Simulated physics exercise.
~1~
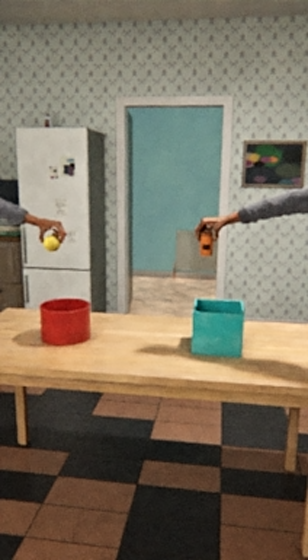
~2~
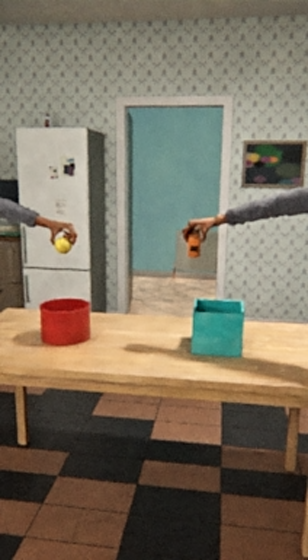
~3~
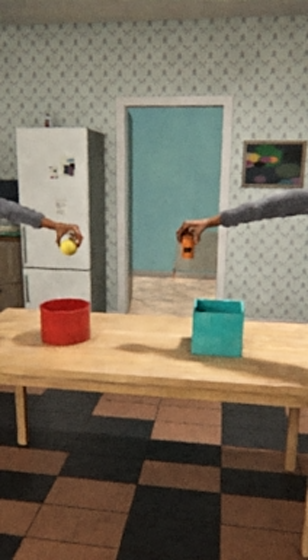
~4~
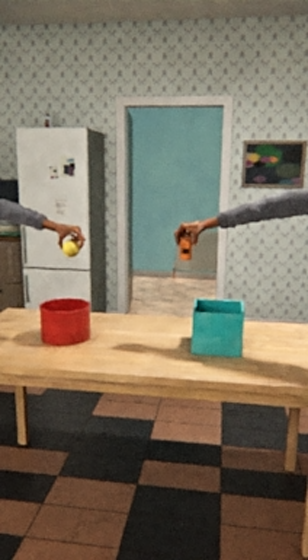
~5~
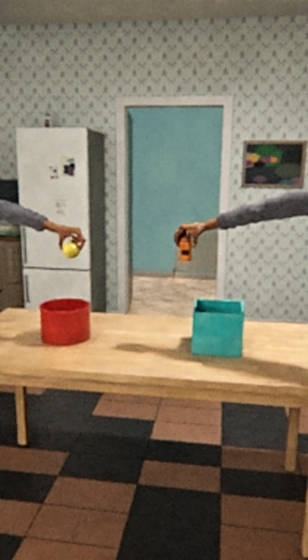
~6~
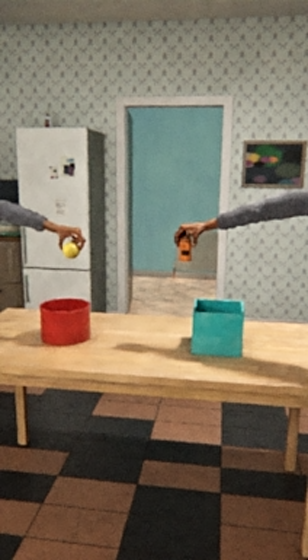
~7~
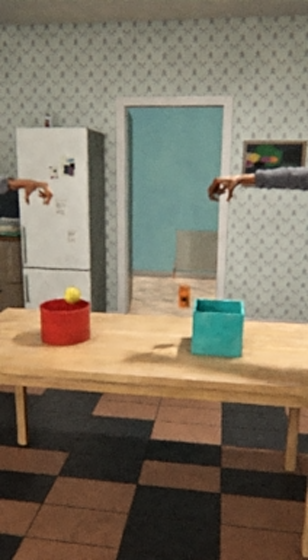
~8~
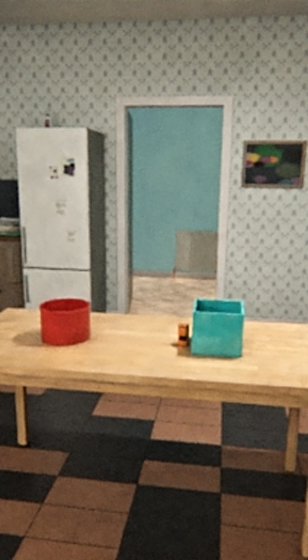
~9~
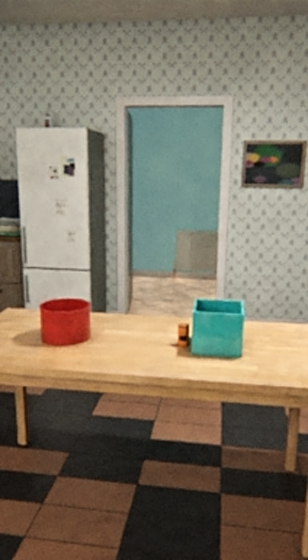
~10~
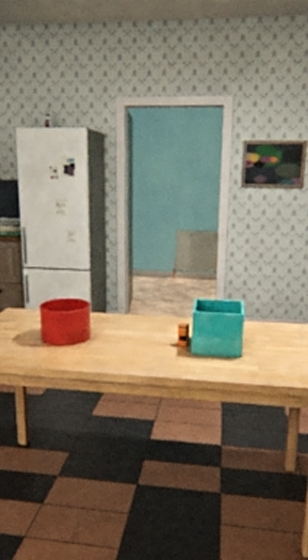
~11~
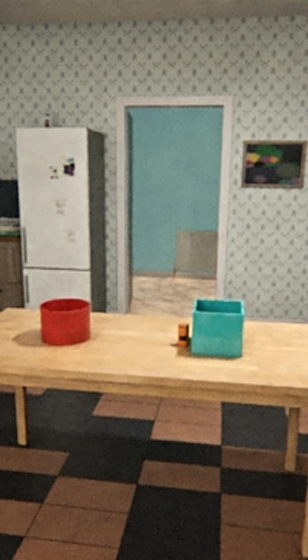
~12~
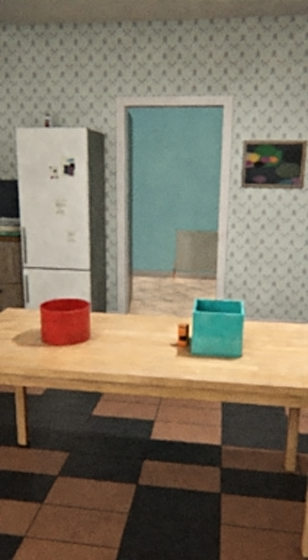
In a kitchen with a checkered floor, two hands hold a yellow apple and an orange shaker above a wooden table, shift inward, pause and let go. The apple drops into the red bin, while the shaker misses the teal crate and stands on the table just left of it.
